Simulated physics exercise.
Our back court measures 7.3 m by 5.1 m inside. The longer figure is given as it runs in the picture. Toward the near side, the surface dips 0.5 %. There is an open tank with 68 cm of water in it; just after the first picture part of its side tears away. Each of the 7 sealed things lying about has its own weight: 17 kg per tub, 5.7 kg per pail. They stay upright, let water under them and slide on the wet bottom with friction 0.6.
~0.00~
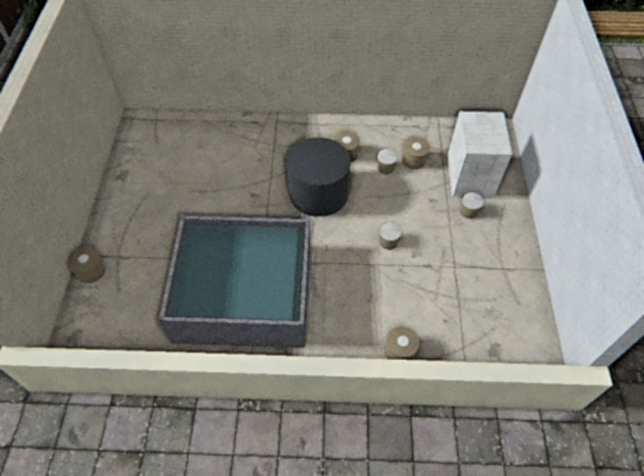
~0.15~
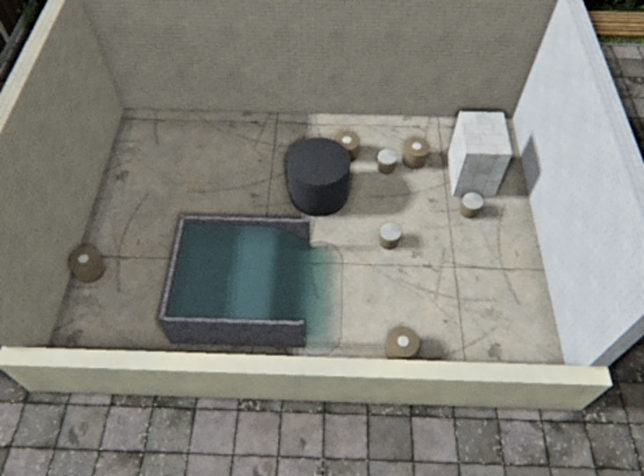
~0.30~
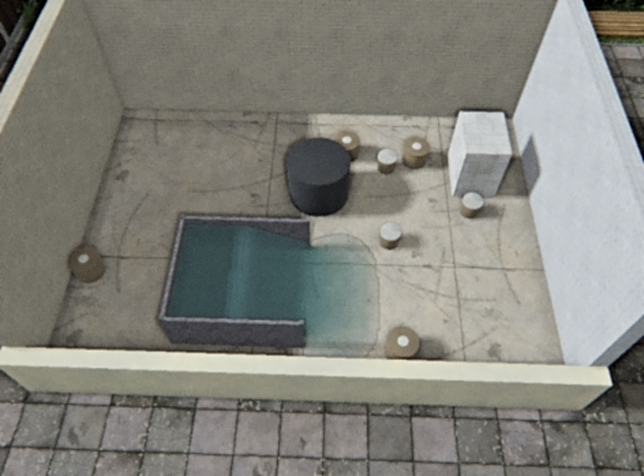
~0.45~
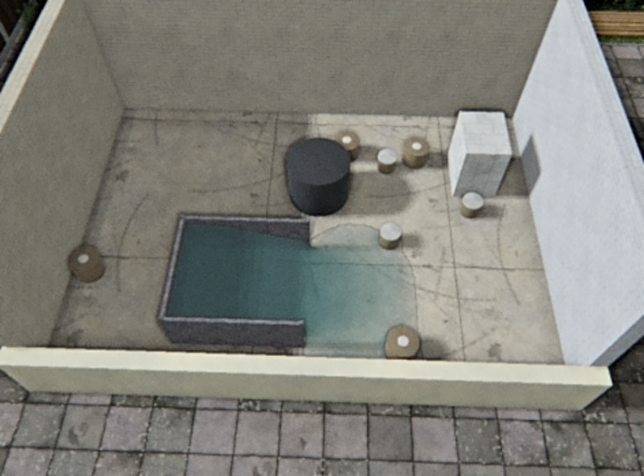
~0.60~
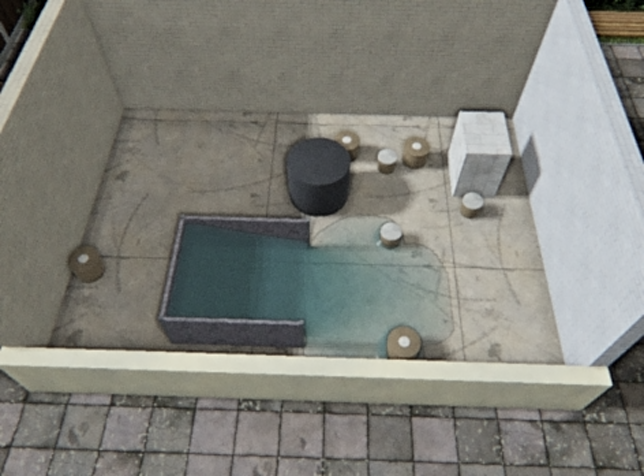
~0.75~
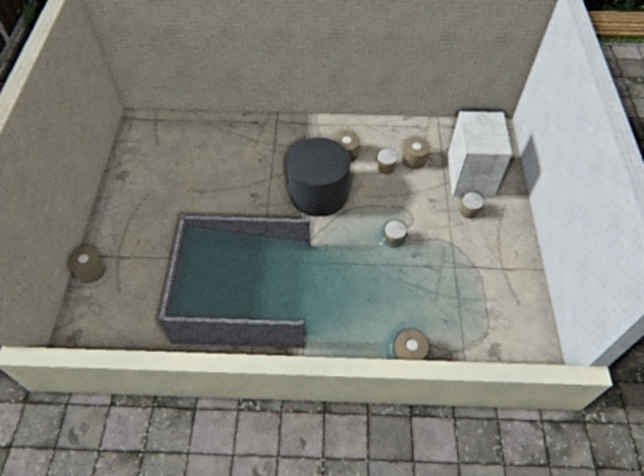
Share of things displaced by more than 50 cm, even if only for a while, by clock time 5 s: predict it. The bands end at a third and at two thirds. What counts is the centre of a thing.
I expect that share to be moderate, a third to two thirds.
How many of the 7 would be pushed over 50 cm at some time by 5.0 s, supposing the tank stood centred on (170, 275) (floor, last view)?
That would give 3.
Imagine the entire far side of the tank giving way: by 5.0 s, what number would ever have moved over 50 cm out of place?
The answer then is 2.
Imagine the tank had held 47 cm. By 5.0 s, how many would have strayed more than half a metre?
Count: 3.
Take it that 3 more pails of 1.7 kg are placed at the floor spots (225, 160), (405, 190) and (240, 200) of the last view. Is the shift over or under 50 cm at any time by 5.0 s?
Order as given: Stays inside it, goes farther, stays inside it.
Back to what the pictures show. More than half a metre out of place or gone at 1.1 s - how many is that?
By my tally, 2.
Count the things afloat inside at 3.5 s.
Count: 3.
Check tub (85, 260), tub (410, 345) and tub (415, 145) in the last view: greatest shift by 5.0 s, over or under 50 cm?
Listed in sequence: Lower; higher; lower for the last.
After 1.1 s 2 of 7 are over 50 cm from their spots; 0 afloat.
After 2.2 s 3 of 7 are over 50 cm from their spots; 3 afloat.
After 3.5 s 3 of 7 are over 50 cm from their spots; 3 afloat.
After 5.0 s 4 of 7 are over 50 cm from their spots, and 4 have been at some point; 4 afloat.
